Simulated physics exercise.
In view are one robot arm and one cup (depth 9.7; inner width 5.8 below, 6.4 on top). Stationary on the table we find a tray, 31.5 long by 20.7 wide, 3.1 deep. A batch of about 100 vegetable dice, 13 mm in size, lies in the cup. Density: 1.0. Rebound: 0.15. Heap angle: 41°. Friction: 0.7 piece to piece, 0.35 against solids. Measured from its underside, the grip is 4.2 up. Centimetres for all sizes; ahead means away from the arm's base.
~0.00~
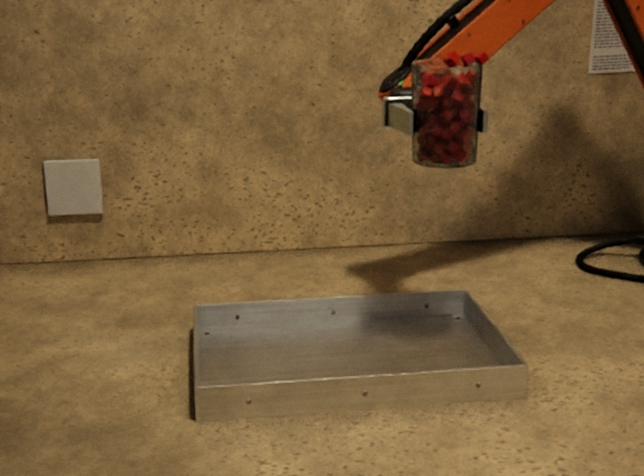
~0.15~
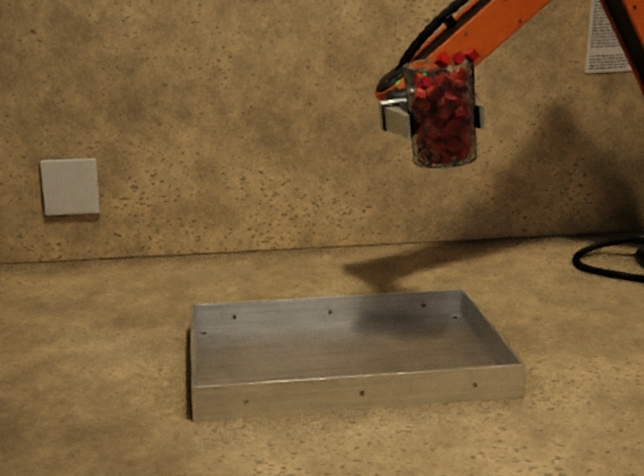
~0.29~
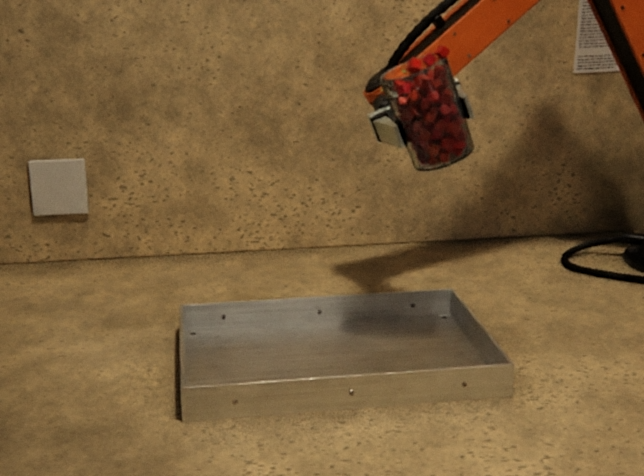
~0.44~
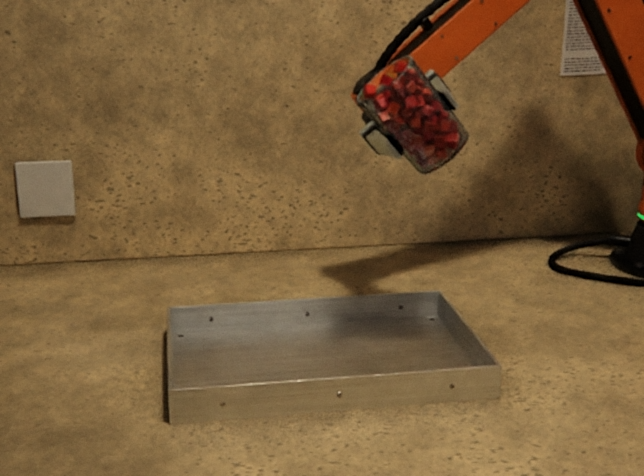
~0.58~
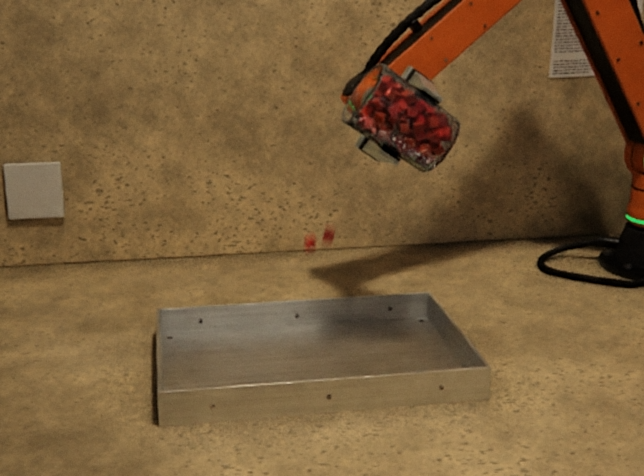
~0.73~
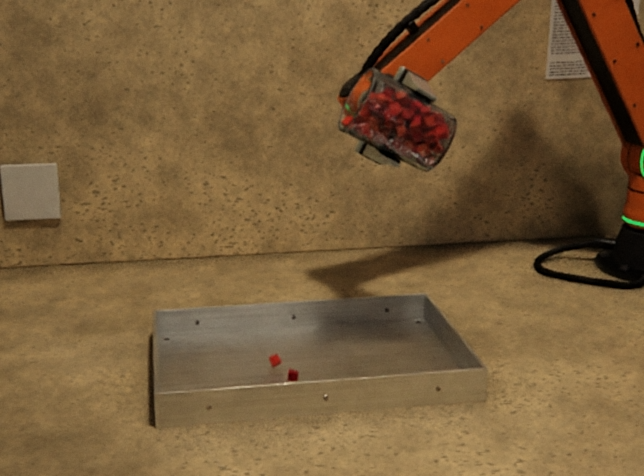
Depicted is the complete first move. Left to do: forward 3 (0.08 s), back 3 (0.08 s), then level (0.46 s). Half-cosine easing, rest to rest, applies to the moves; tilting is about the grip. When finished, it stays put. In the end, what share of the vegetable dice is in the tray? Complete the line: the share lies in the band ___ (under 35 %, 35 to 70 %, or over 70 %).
The share lies in the band under 35 %.
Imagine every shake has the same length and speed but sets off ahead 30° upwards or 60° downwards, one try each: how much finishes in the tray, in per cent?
Near 25 and 0 percent respectively.
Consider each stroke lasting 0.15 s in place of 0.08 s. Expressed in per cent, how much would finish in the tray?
I'd expect some 0 per cent.
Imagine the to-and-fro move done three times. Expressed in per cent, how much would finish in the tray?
Near 25 per cent.
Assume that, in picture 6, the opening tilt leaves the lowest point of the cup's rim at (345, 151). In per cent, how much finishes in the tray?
The share is around 50 %.
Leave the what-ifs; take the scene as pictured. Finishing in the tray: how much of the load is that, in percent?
Estimate: Near 10 %.
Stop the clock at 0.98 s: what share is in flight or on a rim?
Roughly 6 per cent.
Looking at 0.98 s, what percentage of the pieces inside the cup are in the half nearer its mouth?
Close to 45 in a hundred.
By 0.98 s, tilted 56° forward, highest piece 28 above the table; 92 in the cup, 2 in the tray, 6 in flight or on a rim.
By 1.23 s, tilted 10° forward, highest piece 31 above the table; 89 in the cup, 10 in the tray, 1 in flight or on a rim.
By 1.55 s, level, highest piece 31 above the table; 89 in the cup, 11 in the tray.
By 2.60 s, level, highest piece 31 above the table; 89 in the cup, 11 in the tray.
Final count, 89 in the cup, 11 in the tray. That is 11 % in the tray.
